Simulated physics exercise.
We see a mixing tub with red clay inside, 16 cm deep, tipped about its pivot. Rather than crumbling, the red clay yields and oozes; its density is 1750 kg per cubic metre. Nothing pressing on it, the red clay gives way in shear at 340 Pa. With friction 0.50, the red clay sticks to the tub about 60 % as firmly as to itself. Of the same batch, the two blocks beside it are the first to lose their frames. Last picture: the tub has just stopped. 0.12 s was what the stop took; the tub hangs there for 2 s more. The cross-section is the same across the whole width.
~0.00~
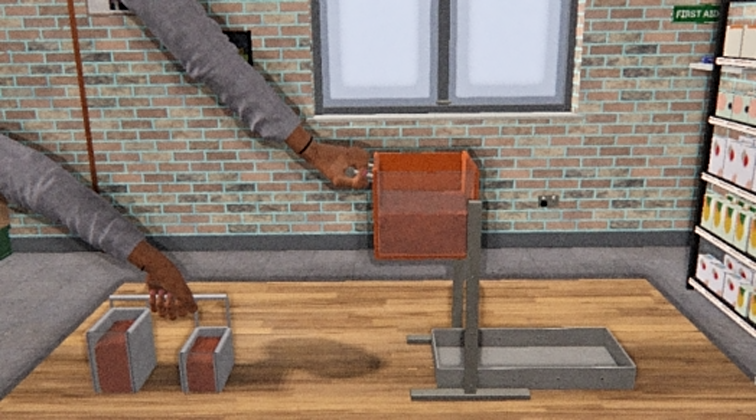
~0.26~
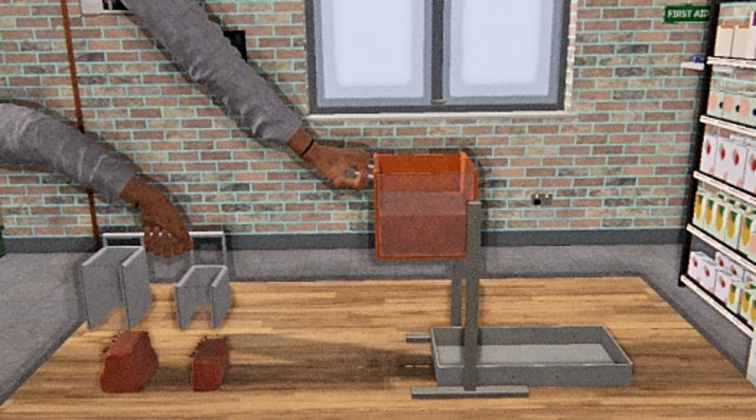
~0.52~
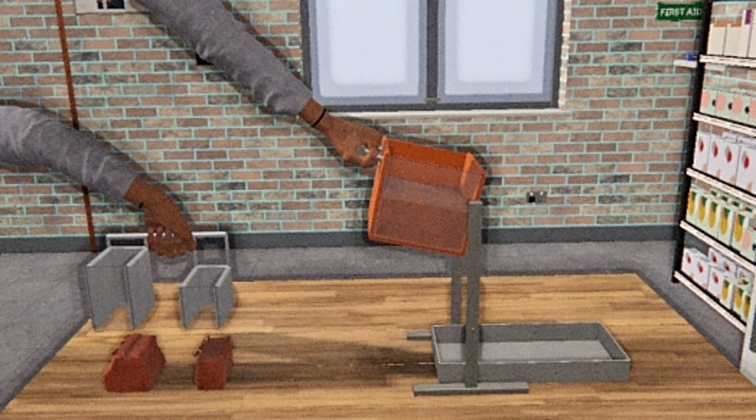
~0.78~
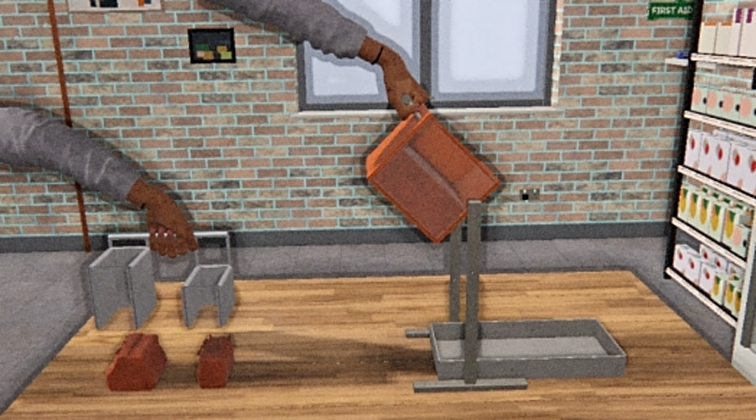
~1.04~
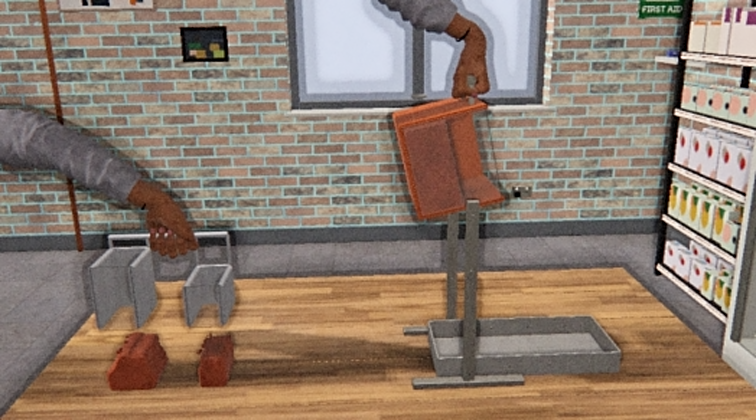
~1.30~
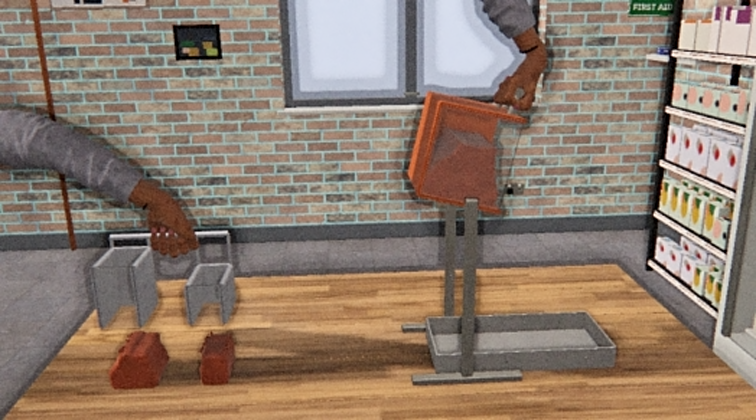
A room with a brick wall, a window and stocked shelves at right is seen from the front, slightly above a wooden tabletop. Two red clay blocks in grey casings sit at left, with an orange-red tub of clay on a grey stand beside a grey tray at right. One hand lifts the casings and the larger block slumps slightly, then another swings the tub clockwise past upright as the camera drifts right.
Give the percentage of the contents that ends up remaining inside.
I would say roughly 48 per cent remains inside.
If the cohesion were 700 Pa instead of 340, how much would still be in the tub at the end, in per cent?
That works out near 50 %.
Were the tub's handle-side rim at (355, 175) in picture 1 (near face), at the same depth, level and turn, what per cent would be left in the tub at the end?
Some 40 per cent, I reckon.
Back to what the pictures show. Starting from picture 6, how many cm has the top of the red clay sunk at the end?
The top ends up some 6 cm below its level in the last picture.
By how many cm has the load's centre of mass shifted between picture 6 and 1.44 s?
Shift: Some 5 cm.
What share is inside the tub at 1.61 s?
It's something like 50 % of the original load.
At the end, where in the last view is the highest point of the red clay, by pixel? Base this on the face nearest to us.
Around (452, 172).
After 1.44 s, the tub is at 103 degrees and holds 77 %.
After 1.61 s, the tub is at 103 degrees and holds 48 %.
After 1.78 s, the tub is at 103 degrees and holds 48 %.
After 1.95 s, the tub is at 103 degrees and holds 48 %.
After 3.30 s, at the end, the tub is at 103 degrees and holds 48 %.
